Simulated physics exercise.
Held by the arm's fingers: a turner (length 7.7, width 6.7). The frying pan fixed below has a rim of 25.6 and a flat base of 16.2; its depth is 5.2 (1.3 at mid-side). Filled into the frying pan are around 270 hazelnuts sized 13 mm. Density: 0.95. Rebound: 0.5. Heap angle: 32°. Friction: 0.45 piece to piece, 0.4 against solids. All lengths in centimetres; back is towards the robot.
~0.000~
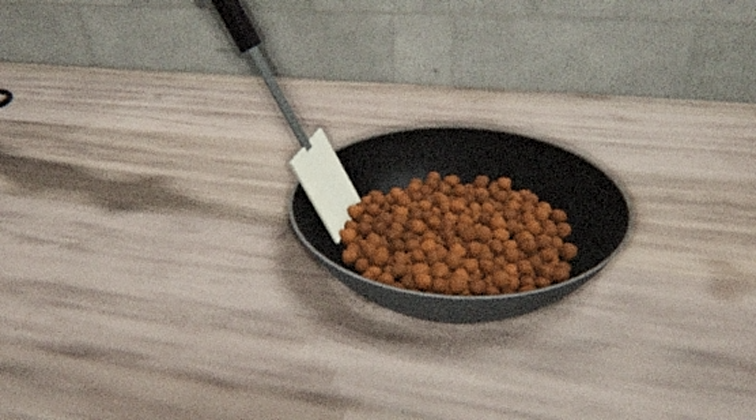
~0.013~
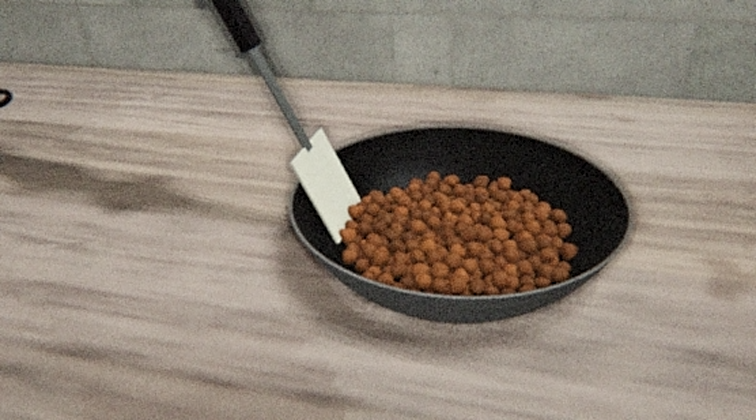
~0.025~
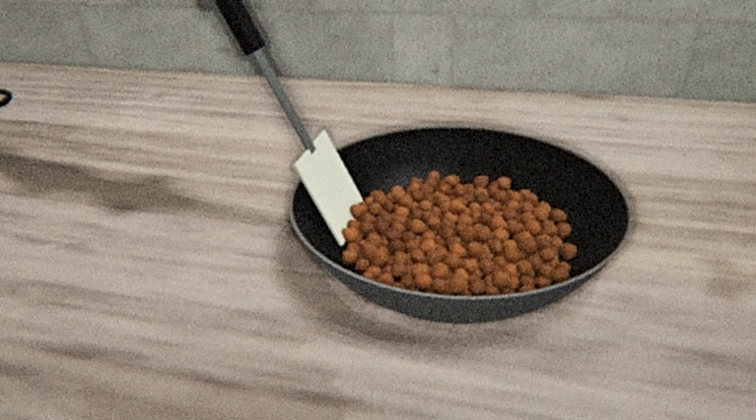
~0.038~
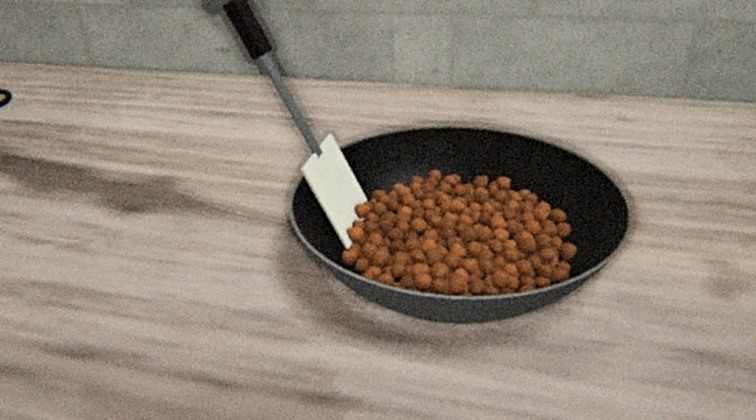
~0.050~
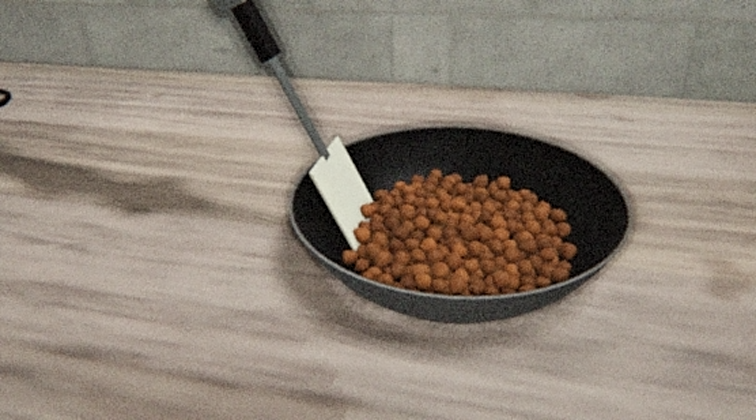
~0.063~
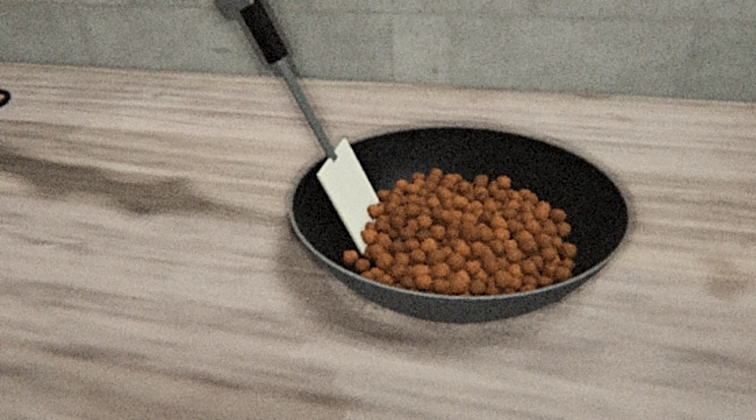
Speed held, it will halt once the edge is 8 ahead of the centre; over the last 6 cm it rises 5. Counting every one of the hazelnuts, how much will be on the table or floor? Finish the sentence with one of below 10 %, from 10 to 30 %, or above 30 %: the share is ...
The share is below 10 %.
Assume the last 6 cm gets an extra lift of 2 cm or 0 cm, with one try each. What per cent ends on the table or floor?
Roughly 5 % and then 5 %.
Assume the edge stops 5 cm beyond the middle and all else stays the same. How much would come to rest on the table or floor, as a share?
In that case around 0 per cent.
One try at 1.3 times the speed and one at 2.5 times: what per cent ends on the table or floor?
I'd expect close to 5 and then close to 15 percent.
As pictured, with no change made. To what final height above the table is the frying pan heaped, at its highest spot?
Near 5.0 centimetres high.
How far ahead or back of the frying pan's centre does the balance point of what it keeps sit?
About 4.0 centimetres ahead.
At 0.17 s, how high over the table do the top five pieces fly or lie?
About 4 cm.
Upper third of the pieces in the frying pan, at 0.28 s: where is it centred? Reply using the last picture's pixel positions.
It is centred at roughly (535, 224).
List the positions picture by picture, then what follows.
The turner top edge at (306, 145), sloping 65°; upper third of the load around (455, 223), from x 345 to 570, top at y 180; 269 in the frying pan, in the first picture.
The turner top edge at (307, 145), sloping 65°; upper third of the load around (455, 223), from x 345 to 570, top at y 180, in the second picture.
The turner top edge at (310, 147), sloping 65°; upper third of the load around (453, 223), from x 350 to 570, top at y 180, in the third picture.
The turner top edge at (317, 151), sloping 65°; upper third of the load around (451, 223), from x 350 to 570, top at y 175, in the fourth picture.
The turner top edge at (324, 154), sloping 65°; upper third of the load around (450, 220), from x 350 to 570, top at y 175, in the fifth picture.
The turner top edge at (332, 156), sloping 65°; upper third of the load around (451, 218), from x 350 to 570, top at y 175; 269 in the frying pan, in the sixth picture.
After 0.17 s, sloping 65°, highest piece 5 above the table; 269 in the frying pan.
After 0.28 s, sloping 65°, highest piece 6 above the table; 269 in the frying pan.
After 0.53 s, sloping 65°, highest piece 6 above the table; 259 in the frying pan, 9 on the table or floor, 1 on the blade or in flight.
After 1.58 s, sloping 65°, highest piece 5 above the table; 259 in the frying pan, 10 on the table or floor.
In the end, 259 in the frying pan, 10 on the table or floor. That is 4 % on the table or floor.
